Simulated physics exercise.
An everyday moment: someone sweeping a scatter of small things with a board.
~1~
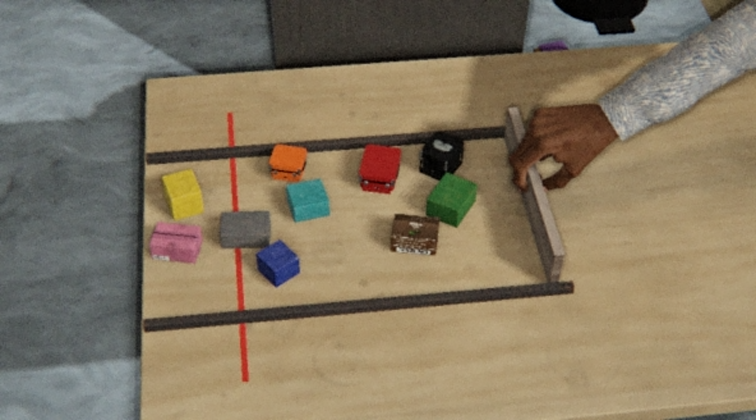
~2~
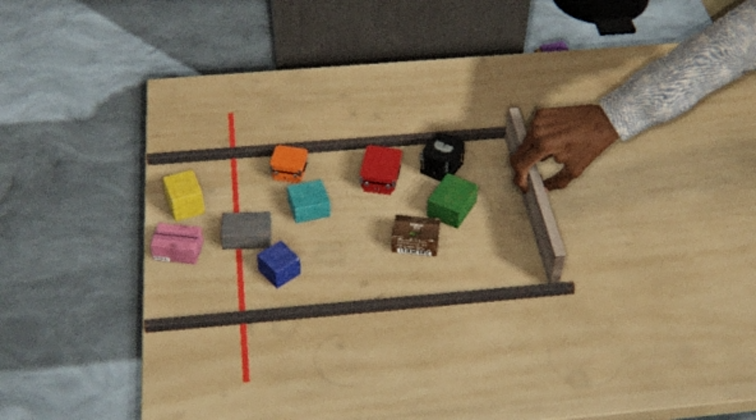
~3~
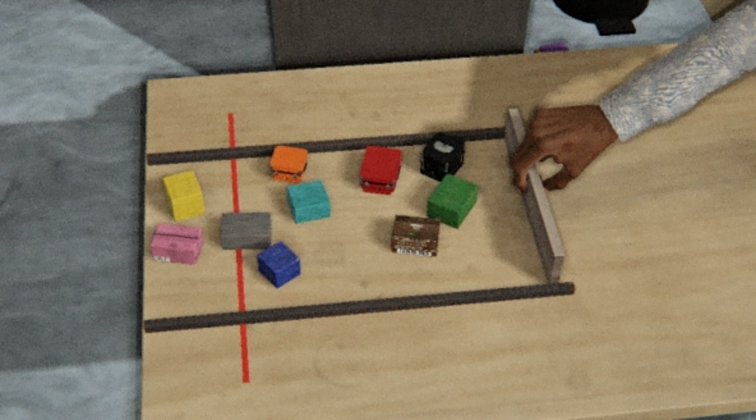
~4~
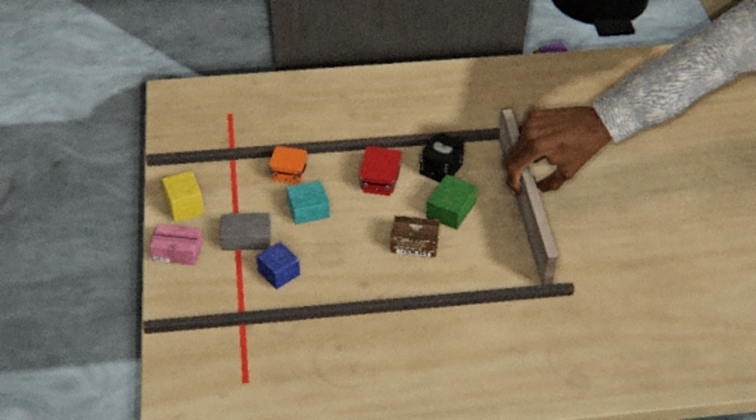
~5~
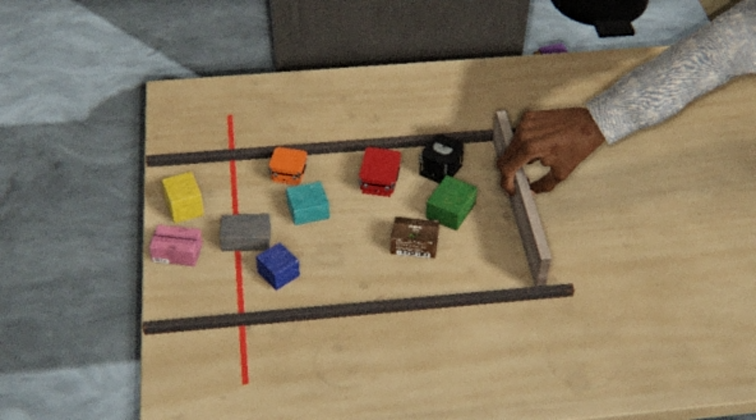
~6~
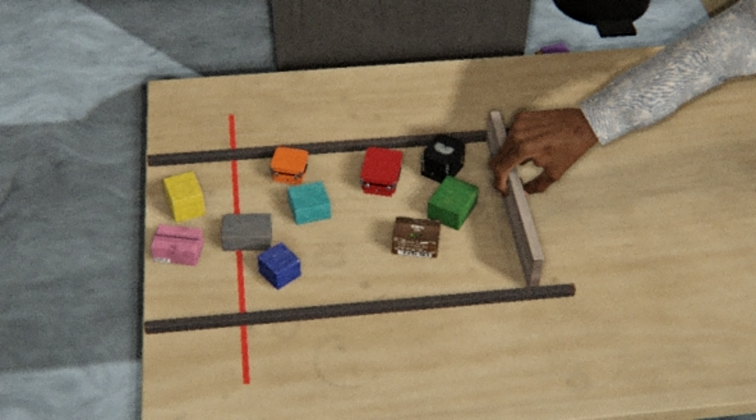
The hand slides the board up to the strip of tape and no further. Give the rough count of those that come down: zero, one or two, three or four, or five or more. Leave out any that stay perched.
The number that fall off is one or two.
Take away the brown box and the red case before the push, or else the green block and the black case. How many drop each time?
1 in the first case, 0 in the second.
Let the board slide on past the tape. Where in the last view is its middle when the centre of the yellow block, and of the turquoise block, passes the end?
Near (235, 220) and (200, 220).
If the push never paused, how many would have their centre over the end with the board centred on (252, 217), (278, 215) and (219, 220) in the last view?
The counts: 1, 0 and 3.
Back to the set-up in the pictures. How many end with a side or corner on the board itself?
4 of them.
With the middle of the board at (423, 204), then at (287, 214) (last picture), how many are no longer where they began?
First 4, then 9.
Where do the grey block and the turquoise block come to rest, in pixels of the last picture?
Near (172, 239) and (184, 213).
Soon after, none off yet; pink box at rest near (178, 245); yellow block at rest near (184, 197); grey block at rest near (247, 232).
After that, none off yet; pink box at rest near (178, 245); yellow block at rest near (184, 197); grey block at rest near (245, 234).
In the end, the number that fall off is one or two; gone, pink box.
